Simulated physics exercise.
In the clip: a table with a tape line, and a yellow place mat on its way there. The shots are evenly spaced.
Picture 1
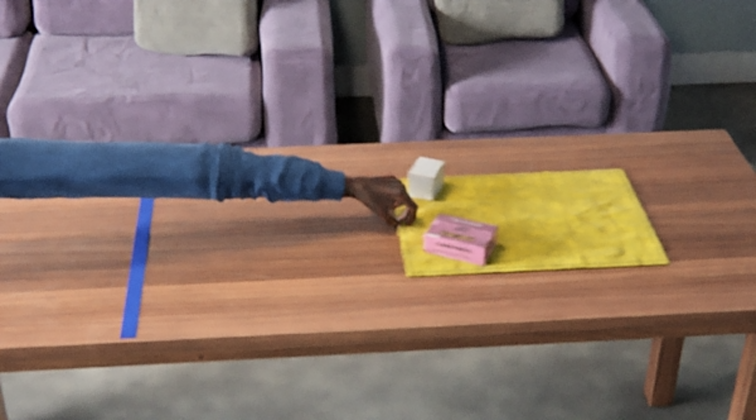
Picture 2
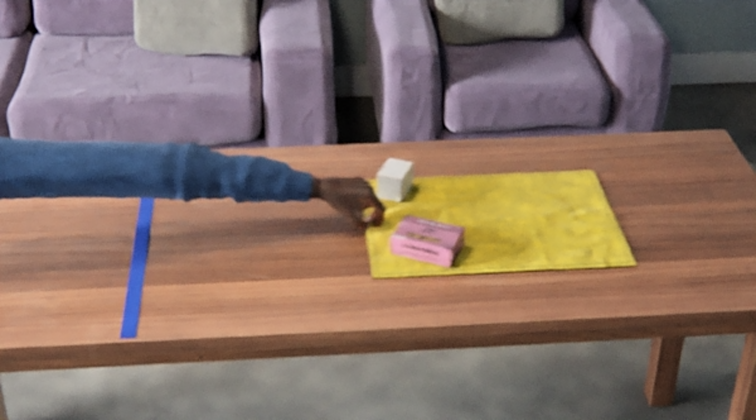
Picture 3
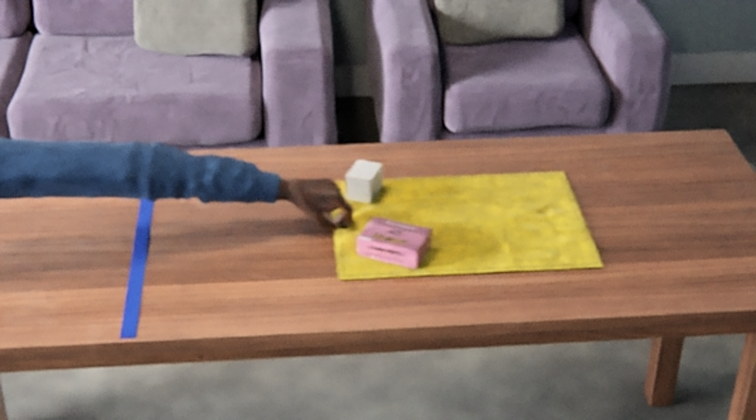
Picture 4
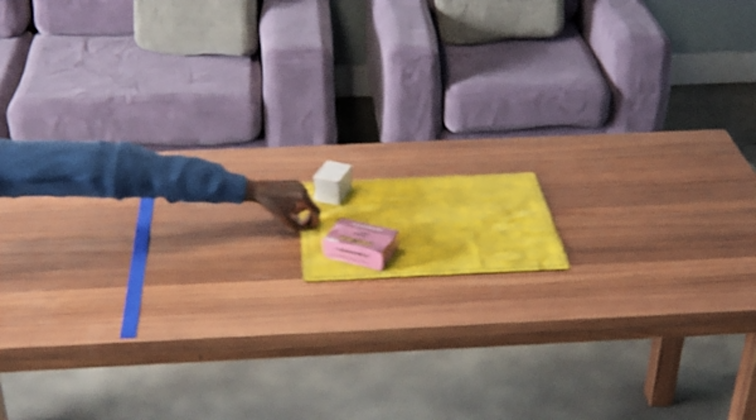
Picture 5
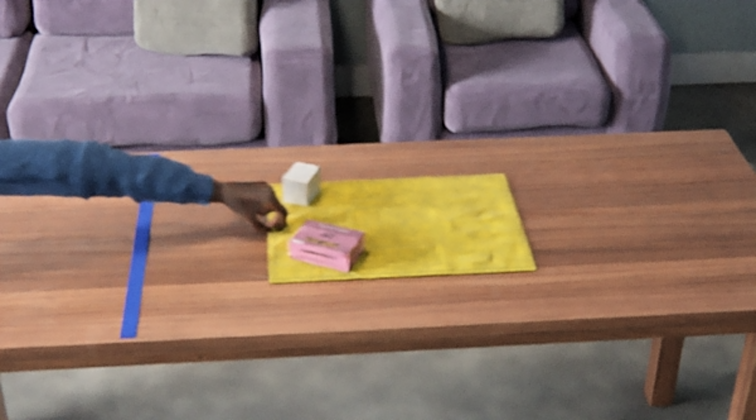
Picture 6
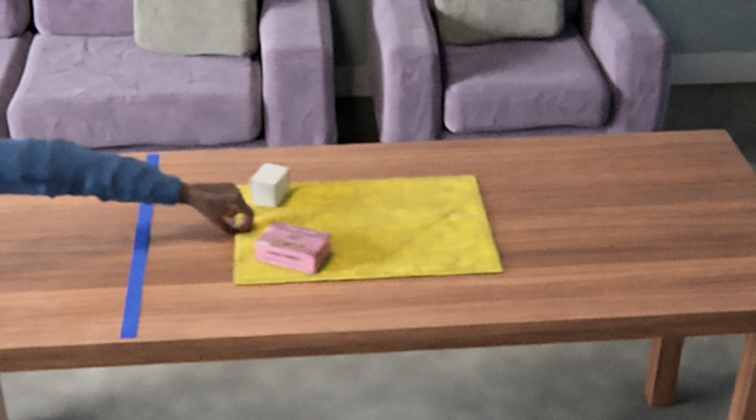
A hand in a blue sleeve pulled a yellow place mat steadily left along a wooden table toward a blue tape line, and the white block and pink packet rode along with it.
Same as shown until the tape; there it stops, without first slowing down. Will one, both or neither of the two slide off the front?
Result: The white block slides off, the pink packet slides off.
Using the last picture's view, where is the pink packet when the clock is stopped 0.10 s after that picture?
Position at that moment: Near (226, 250).
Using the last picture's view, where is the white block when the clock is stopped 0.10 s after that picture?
It is somewhere near (207, 188).
Then, 0.10 s on from there, hem short of the tape; white block on the cloth near (207, 188); pink packet on the cloth near (226, 250).
Then, 0.21 s on from there, hem at the tape; white block ahead of the hem near (145, 191); pink packet on the cloth near (159, 253).
In the end, hem at the tape; white block ahead of the hem near (62, 196); pink packet ahead of the hem near (109, 256). The white block slides clear of the cloth and the pink packet leaves the cloth.
